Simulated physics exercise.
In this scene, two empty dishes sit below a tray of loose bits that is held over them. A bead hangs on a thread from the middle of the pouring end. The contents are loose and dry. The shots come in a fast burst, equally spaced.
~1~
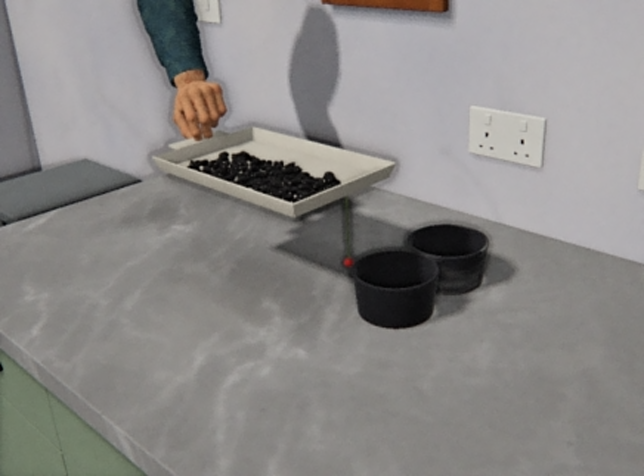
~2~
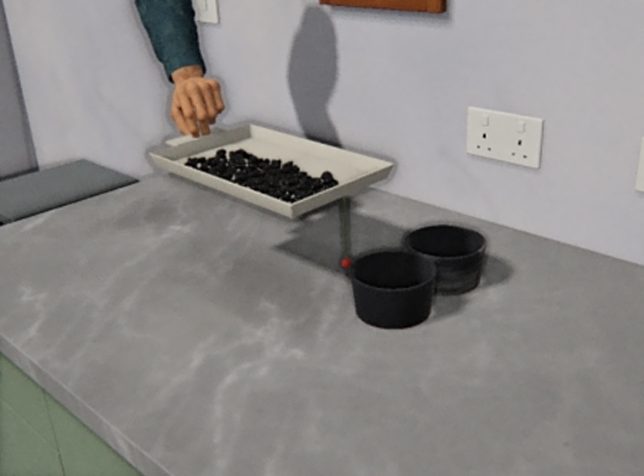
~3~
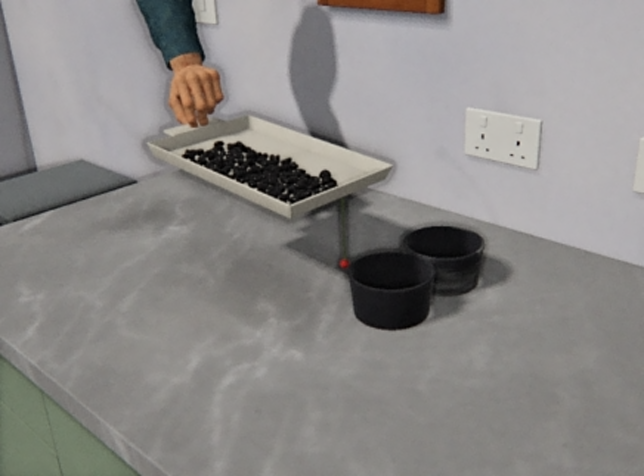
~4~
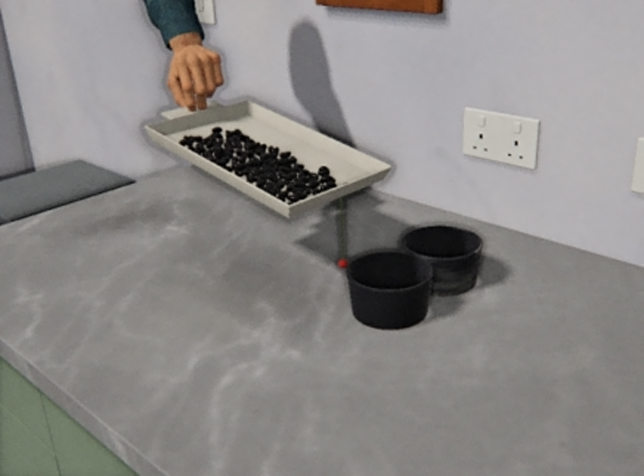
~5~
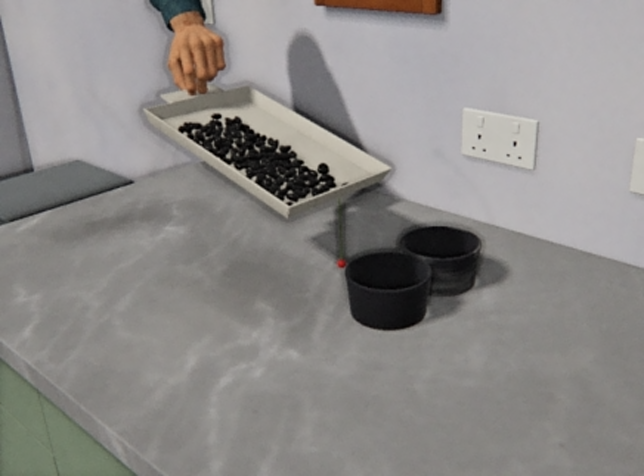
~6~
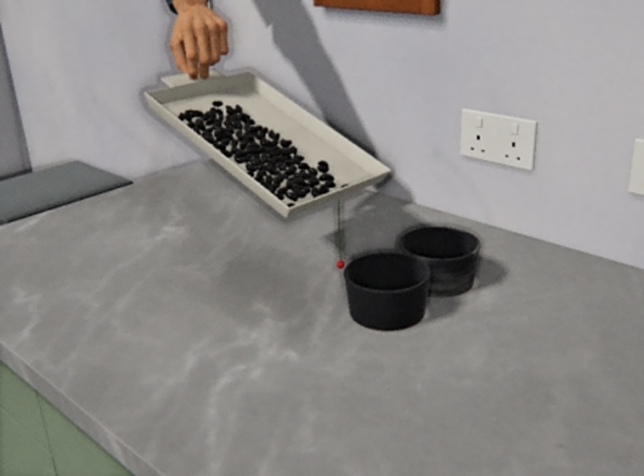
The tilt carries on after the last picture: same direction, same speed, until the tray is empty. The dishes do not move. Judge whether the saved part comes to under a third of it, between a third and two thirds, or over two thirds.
The saved part comes to between a third and two thirds of it.
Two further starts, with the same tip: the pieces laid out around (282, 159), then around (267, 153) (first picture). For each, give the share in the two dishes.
Roughly 60 % and then 40 %.
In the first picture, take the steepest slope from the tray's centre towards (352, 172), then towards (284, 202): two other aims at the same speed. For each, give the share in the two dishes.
You'd get 70 per cent the first time and 0 per cent the second time.
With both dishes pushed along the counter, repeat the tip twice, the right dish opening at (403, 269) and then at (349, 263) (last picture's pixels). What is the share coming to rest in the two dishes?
It would be near 90 per cent first and near 0 per cent second.
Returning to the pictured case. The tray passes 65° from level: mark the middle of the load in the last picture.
I'd put the middle close to (333, 179).
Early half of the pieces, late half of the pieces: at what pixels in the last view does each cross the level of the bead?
Around (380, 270) at first; around (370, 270) after that.
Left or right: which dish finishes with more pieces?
The answer is the one at left.
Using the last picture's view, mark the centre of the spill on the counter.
Centre, final frame: Roughly (378, 352).
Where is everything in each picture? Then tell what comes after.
In the first frame, corners of the pouring end at (293, 201) and (389, 163), level; middle of the load at (265, 176), black beans; left dish at (428, 299); right dish at (480, 267); bead on its thread at (349, 262).
In the second frame, corners of the pouring end at (291, 202) and (387, 164), level; middle of the load at (263, 175).
In the third frame, corners of the pouring end at (290, 203) and (386, 165), tipped barely, level across its low end; middle of the load at (261, 171).
In the fourth frame, corners of the pouring end at (290, 203) and (385, 166), tipped a little, level across its low end; middle of the load at (260, 163).
In the fifth frame, corners of the pouring end at (289, 203) and (385, 167), tipped a little, level across its low end; middle of the load at (259, 157).
In the sixth frame, corners of the pouring end at (289, 204) and (384, 169), tipped clearly, level across its low end; middle of the load at (260, 151); left dish at (420, 301); right dish at (471, 269).
Soon, tray tipped steeply; nearly all on the tray; a small part in the air.
A while on, tray tipped past a quarter turn; a small part on the tray; about half in the left dish; a stray few in the right dish; about a third outside both; a small part in the air.
Towards the end, tray tipped past a quarter turn; about half in the left dish; a stray few in the right dish; about half outside both.
Finally, tray tipped past a quarter turn; about half in the left dish; a stray few in the right dish; about half outside both.
